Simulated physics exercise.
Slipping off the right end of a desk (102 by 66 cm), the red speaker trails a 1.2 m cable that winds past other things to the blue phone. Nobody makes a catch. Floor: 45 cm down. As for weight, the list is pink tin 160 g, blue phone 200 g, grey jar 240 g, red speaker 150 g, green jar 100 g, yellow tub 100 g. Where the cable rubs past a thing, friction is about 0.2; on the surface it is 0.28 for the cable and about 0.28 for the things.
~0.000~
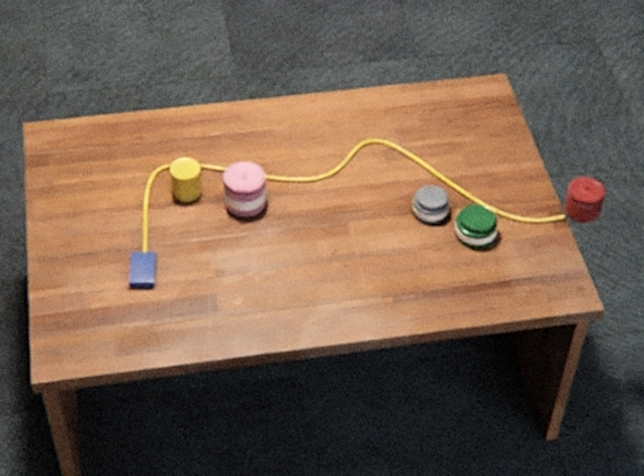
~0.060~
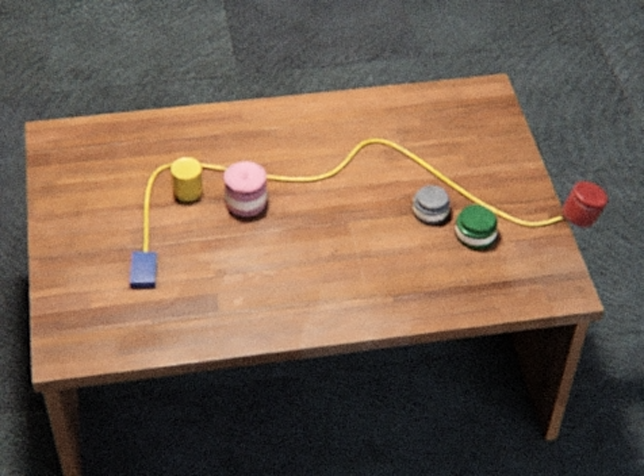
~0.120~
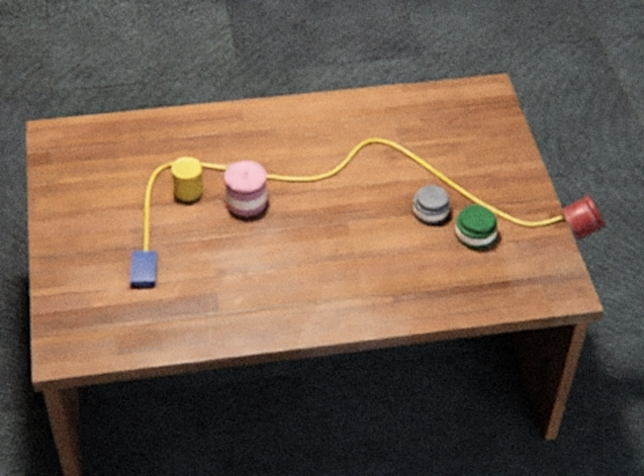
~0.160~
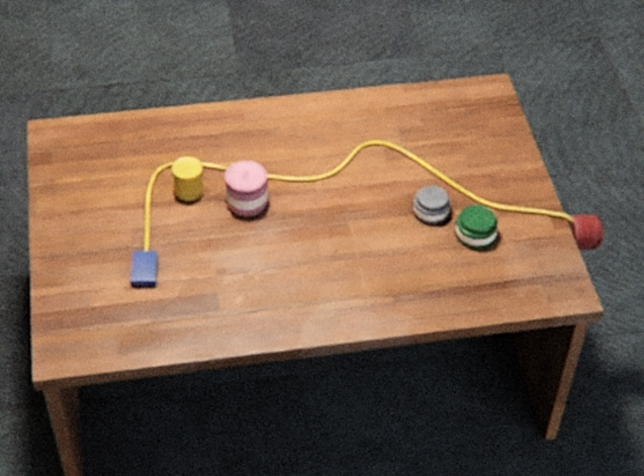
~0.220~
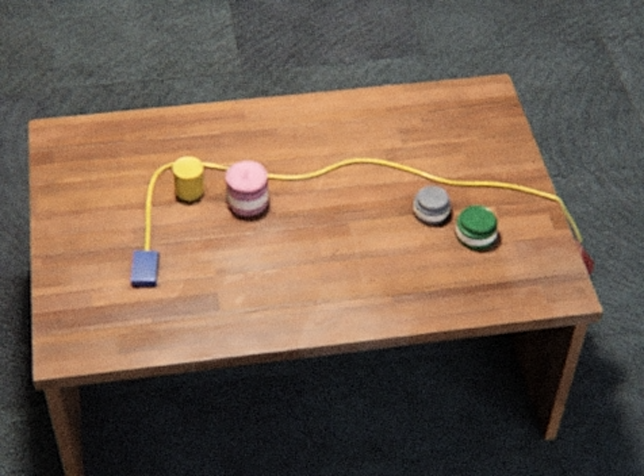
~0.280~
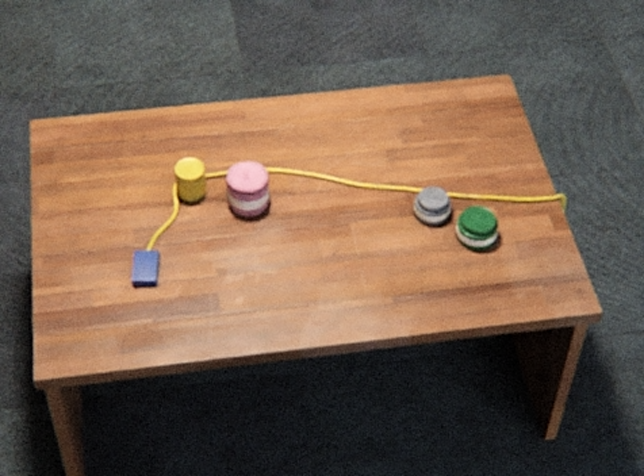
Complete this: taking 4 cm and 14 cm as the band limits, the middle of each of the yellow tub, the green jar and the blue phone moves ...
Completed: The yellow tub over 14 cm, the green jar under 4 cm, the blue phone between 4 and 14 cm.
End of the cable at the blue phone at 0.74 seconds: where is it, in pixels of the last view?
It sits close to (185, 233) in the last view.
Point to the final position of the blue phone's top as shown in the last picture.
In the last view, the top sits at about (169, 239).
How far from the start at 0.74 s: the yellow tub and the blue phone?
Measured: Yellow tub at 25 cm, blue phone at 8 cm.
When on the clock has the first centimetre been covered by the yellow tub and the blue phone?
Approx. times - yellow tub: 0.30 s, blue phone: 0.34 s.
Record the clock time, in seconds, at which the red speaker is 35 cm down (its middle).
Near 0.40 seconds.
After 0.5 s, the cable's tail end at (182, 235); yellow tub 18 cm off its start, blue phone 7 cm off its start, red speaker over the edge.
After 0.7 s, the cable's tail end at (185, 233); yellow tub 23 cm off its start, blue phone 8 cm off its start, red speaker over the edge.
After 1.0 s, the cable's tail end at (185, 233); yellow tub 23 cm off its start at (255, 241), blue phone 8 cm off its start at (169, 239), red speaker over the edge.
After 1.2 s, the cable's tail end at (185, 233); yellow tub 23 cm off its start, blue phone 8 cm off its start, red speaker over the edge.
After 2.4 s, the cable's tail end at (185, 233); yellow tub 23 cm off its start at (255, 241), blue phone 8 cm off its start at (169, 239), green jar 0 cm off its start at (479, 218), red speaker over the edge.
